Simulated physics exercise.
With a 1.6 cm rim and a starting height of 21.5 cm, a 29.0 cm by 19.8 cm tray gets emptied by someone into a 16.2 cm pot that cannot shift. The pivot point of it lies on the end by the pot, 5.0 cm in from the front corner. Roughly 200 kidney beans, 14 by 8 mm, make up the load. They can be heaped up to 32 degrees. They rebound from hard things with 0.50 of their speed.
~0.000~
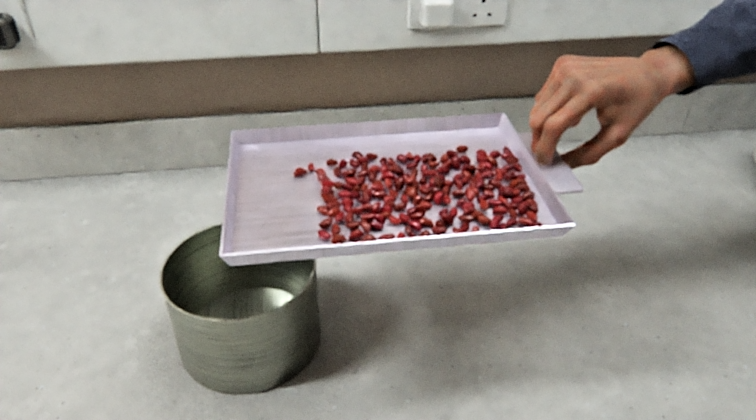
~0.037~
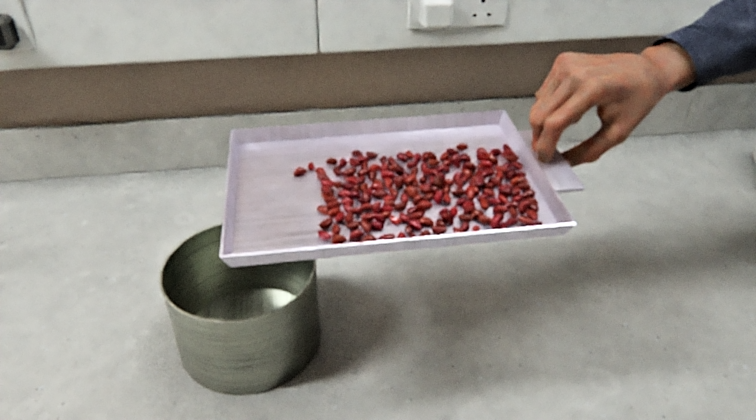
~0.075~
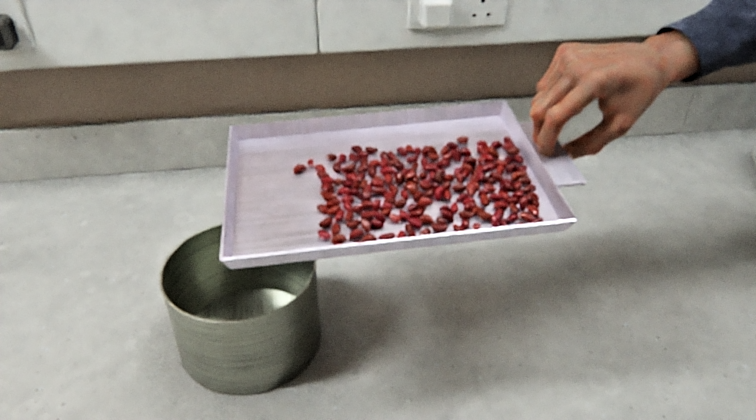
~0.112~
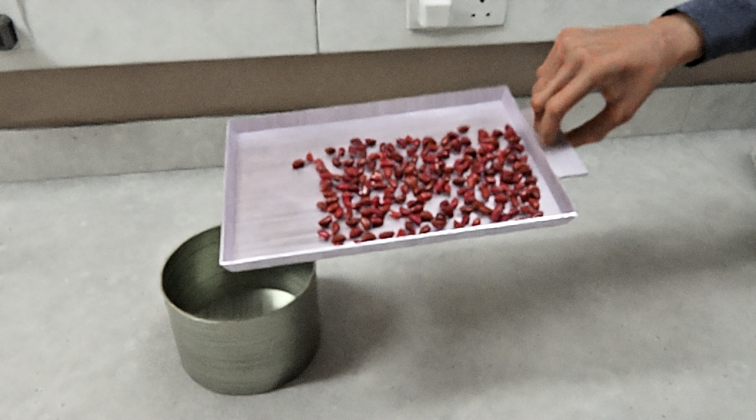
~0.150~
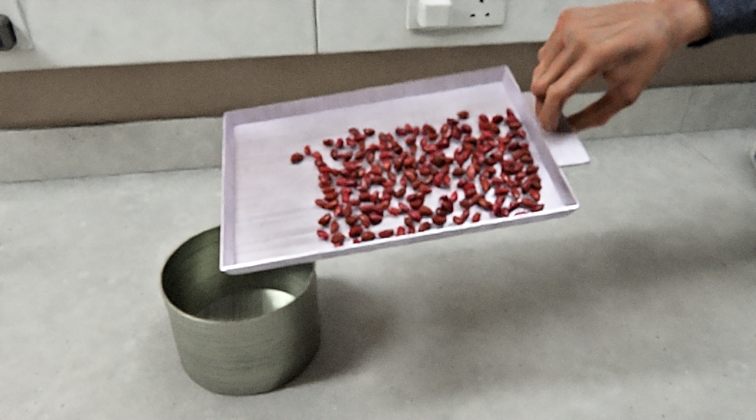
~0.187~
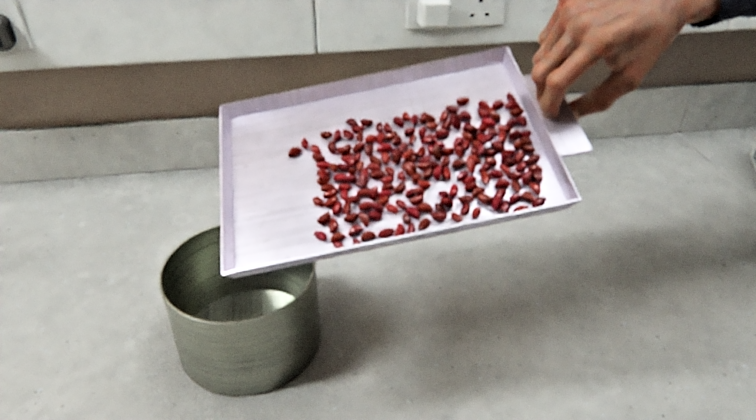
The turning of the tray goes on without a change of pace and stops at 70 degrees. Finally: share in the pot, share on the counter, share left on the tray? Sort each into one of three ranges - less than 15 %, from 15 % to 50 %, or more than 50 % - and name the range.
Ranges: Pot: Less than 15 %; counter: More than 50 %; tray: Less than 15 %.
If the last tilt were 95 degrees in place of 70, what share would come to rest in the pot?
In that case, near 0 percent.
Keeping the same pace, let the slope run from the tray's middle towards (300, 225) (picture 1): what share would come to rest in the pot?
Roughly 0 % of the pieces.
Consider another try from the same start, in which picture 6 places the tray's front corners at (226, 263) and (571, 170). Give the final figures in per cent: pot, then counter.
Pot 0; counter 100.
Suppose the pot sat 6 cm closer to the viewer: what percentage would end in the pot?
It would be near 25 per cent.
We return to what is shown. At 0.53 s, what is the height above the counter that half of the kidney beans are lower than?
Roughly 26 centimetres.
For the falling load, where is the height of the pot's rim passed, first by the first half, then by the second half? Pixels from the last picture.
Roughly (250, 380) to begin with, later roughly (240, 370).
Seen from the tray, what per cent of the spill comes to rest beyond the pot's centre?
That comes to roughly 70 percent.
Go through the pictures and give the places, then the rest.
The first picture shows tray tilt 0 degrees, front corners at (228, 251) and (567, 221); middle of the pieces at (426, 192); pot at (239, 265).
The second picture shows tray tilt 1 degrees, front corners at (228, 252) and (567, 220); middle of the pieces at (426, 191).
The third picture shows tray tilt 3 degrees, front corners at (228, 254) and (568, 216), lowest corner left front; middle of the pieces at (426, 187).
The fourth picture shows tray tilt 7 degrees, front corners at (228, 258) and (570, 210), lowest corner left front; middle of the pieces at (426, 181).
The fifth picture shows tray tilt 12 degrees, front corners at (228, 263) and (571, 203), lowest corner left front; middle of the pieces at (425, 173).
The sixth picture shows tray tilt 17 degrees, front corners at (228, 267) and (572, 196), lowest corner left front; middle of the pieces at (424, 167); pot at (238, 267). The tray's pace is about 135 degrees a second.
After 0.39 s, tilt 44 degrees; the tray holds 100 %, the pot 0 %.
Then, at 0.53 s, tilt 63 degrees; the tray holds 100 %, the pot 0 %.
After 0.79 s, tilt 70 degrees; the tray holds 20 %, the pot 0 %.
In the end, at 2.5 s, pot 0 %, counter 95 %, tray 5 %.
